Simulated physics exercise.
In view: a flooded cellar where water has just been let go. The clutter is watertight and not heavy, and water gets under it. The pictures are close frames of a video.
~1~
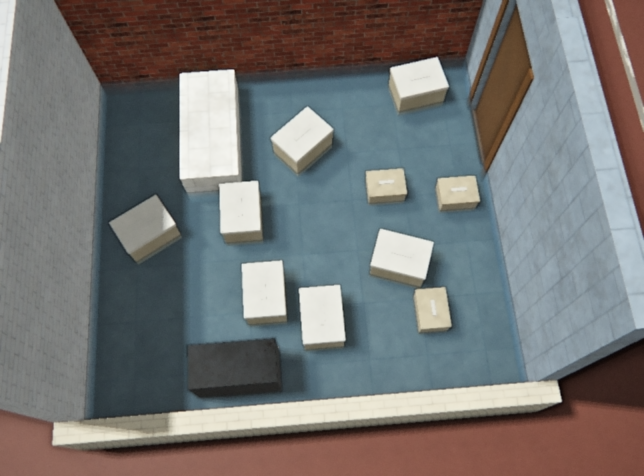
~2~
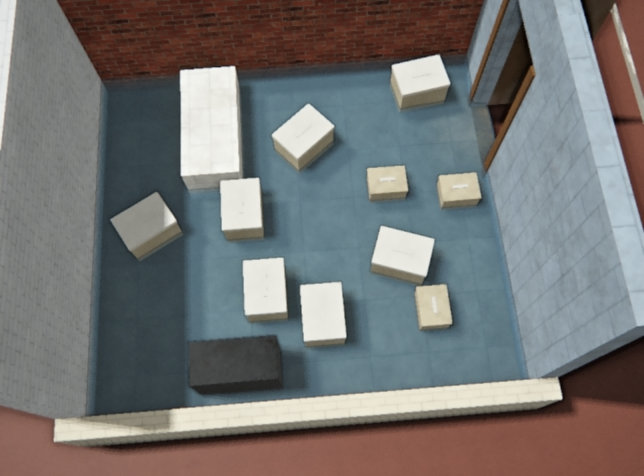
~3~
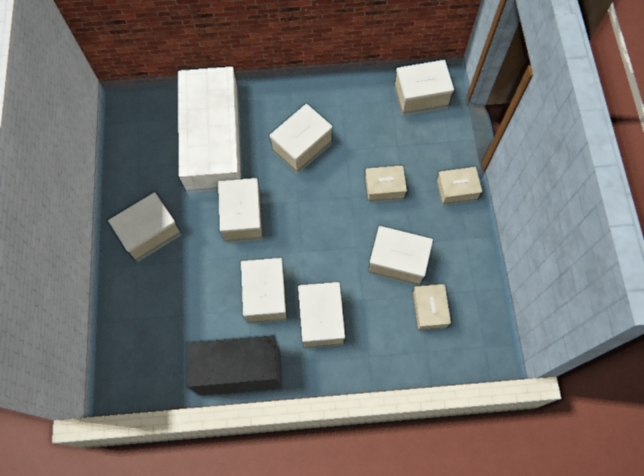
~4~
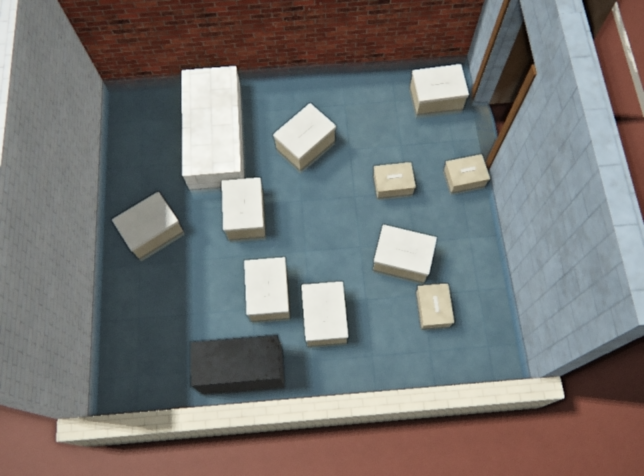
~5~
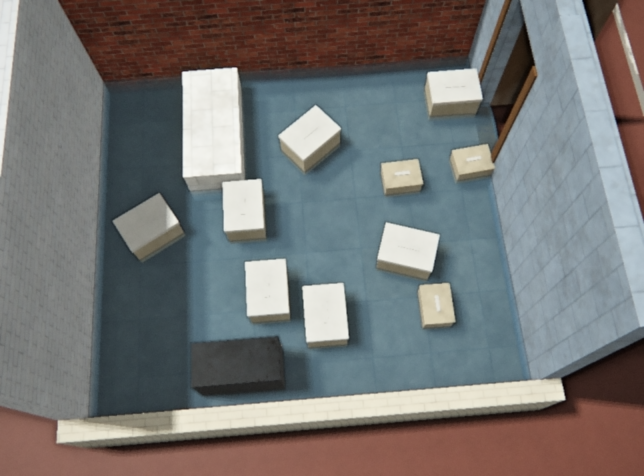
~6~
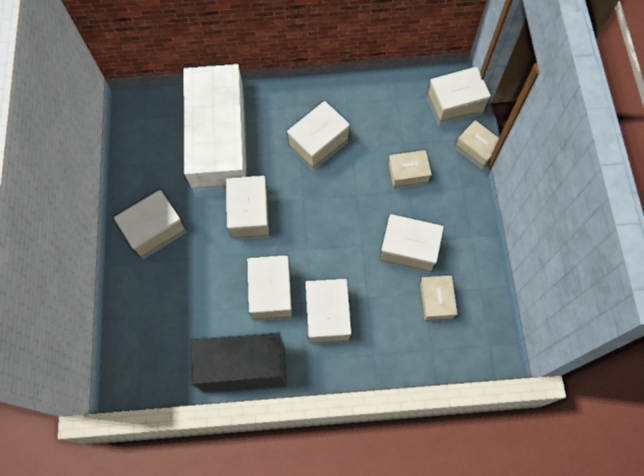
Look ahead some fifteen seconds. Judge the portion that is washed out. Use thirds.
Share: One to two thirds.
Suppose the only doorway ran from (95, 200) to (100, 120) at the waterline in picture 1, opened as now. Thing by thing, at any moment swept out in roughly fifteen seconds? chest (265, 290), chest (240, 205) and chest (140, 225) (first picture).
In that order: Yes, through, out.
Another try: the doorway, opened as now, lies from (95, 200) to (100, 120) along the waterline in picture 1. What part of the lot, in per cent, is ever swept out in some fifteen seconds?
About 30 per cent.
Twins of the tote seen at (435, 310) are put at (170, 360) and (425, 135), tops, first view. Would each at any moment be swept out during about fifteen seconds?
One after the other: Left behind, yes.
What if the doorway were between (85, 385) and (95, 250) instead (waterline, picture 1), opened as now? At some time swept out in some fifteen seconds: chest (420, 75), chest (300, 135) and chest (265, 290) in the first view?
As listed: Still in, out, carried outside.
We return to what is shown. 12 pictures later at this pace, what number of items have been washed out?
The number is 3.
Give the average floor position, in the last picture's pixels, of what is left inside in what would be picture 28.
Roughly at (372, 202).
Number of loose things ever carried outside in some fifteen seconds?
The number is 6.
A moment on, 2 of 10 are out; 8 afloat.
Next, 3 of 10 are out; 7 afloat.
Later, 4 of 10 are out; 6 afloat.
In the end, 6 of 10 are out; 4 afloat.
